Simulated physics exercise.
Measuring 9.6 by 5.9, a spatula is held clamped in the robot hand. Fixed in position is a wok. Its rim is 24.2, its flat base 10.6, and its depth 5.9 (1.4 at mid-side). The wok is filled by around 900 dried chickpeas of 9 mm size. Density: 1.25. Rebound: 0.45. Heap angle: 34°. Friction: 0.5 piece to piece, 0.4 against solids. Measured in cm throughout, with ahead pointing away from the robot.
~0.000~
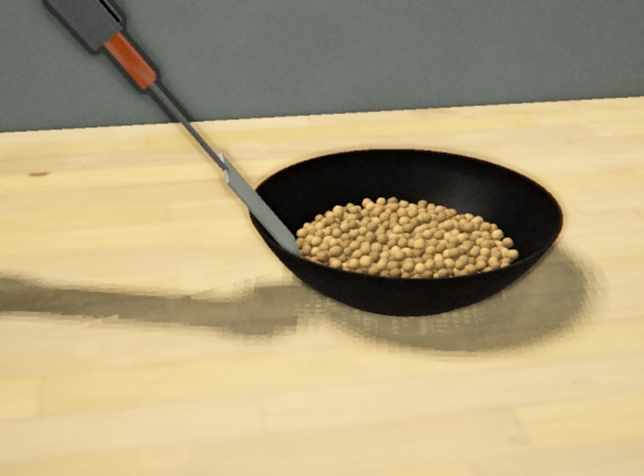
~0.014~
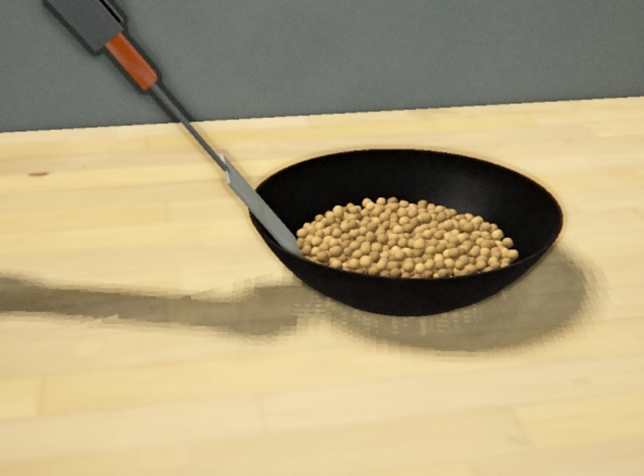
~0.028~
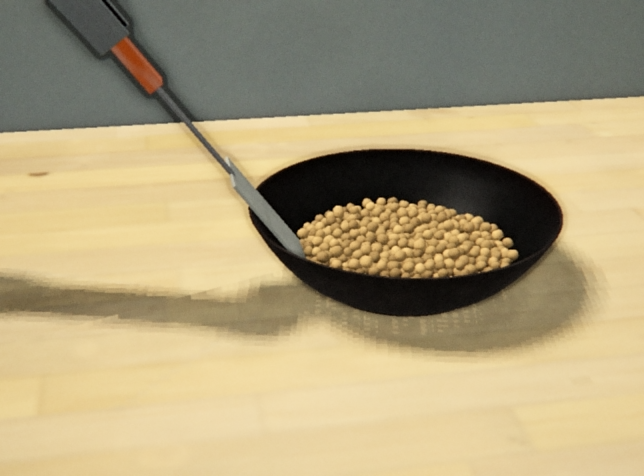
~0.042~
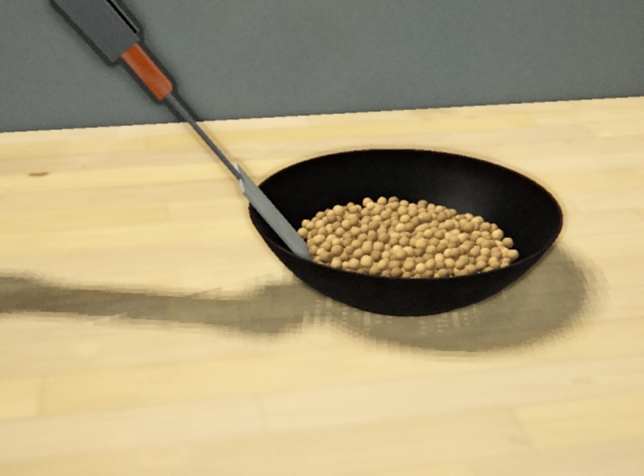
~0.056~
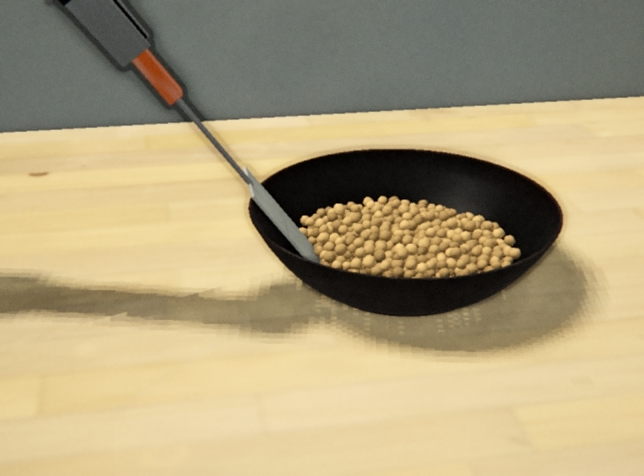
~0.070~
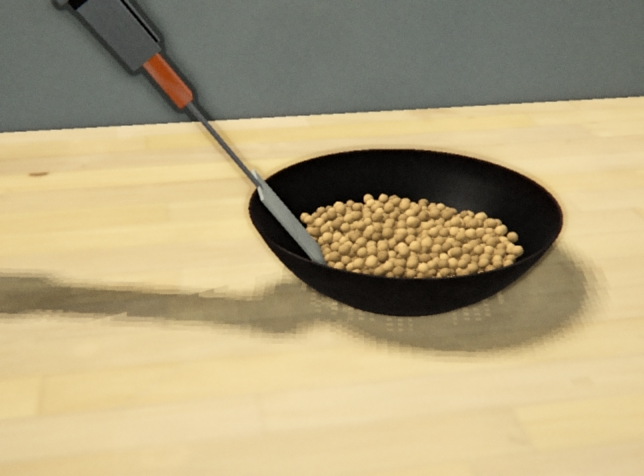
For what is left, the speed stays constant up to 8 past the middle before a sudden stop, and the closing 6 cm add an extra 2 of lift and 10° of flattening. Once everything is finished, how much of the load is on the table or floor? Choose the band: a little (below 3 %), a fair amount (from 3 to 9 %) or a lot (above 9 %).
It is a fair amount, from 3 to 9 %.
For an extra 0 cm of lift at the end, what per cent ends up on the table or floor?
It comes to around 5 percent.
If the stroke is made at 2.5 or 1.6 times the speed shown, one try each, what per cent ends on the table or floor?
Near 30 and near 15 percent respectively.
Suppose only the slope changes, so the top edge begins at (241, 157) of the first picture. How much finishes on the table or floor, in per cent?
About 5 per cent.
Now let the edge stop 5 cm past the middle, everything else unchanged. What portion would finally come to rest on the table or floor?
That would be something like 0 in a hundred.
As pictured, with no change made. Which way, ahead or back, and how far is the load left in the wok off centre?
I'd put it at roughly 3.5 cm toward the front.
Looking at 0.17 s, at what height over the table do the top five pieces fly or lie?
Somewhere near 5 cm, I'd say.
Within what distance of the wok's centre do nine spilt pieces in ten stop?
That's near 25 cm.
After 0.17 s, sloping 54°, highest piece 6 above the table; 900 in the wok.
After 0.28 s, sloping 50°, highest piece 6 above the table; 900 in the wok.
After 0.53 s, sloping 44°, highest piece 7 above the table; 850 in the wok, 44 on the table or floor, 6 on the blade or in flight.
After 1.58 s, sloping 44°, highest piece 7 above the table; 848 in the wok, 52 on the table or floor.
In the end, 848 in the wok, 52 on the table or floor. That is 6 % on the table or floor.
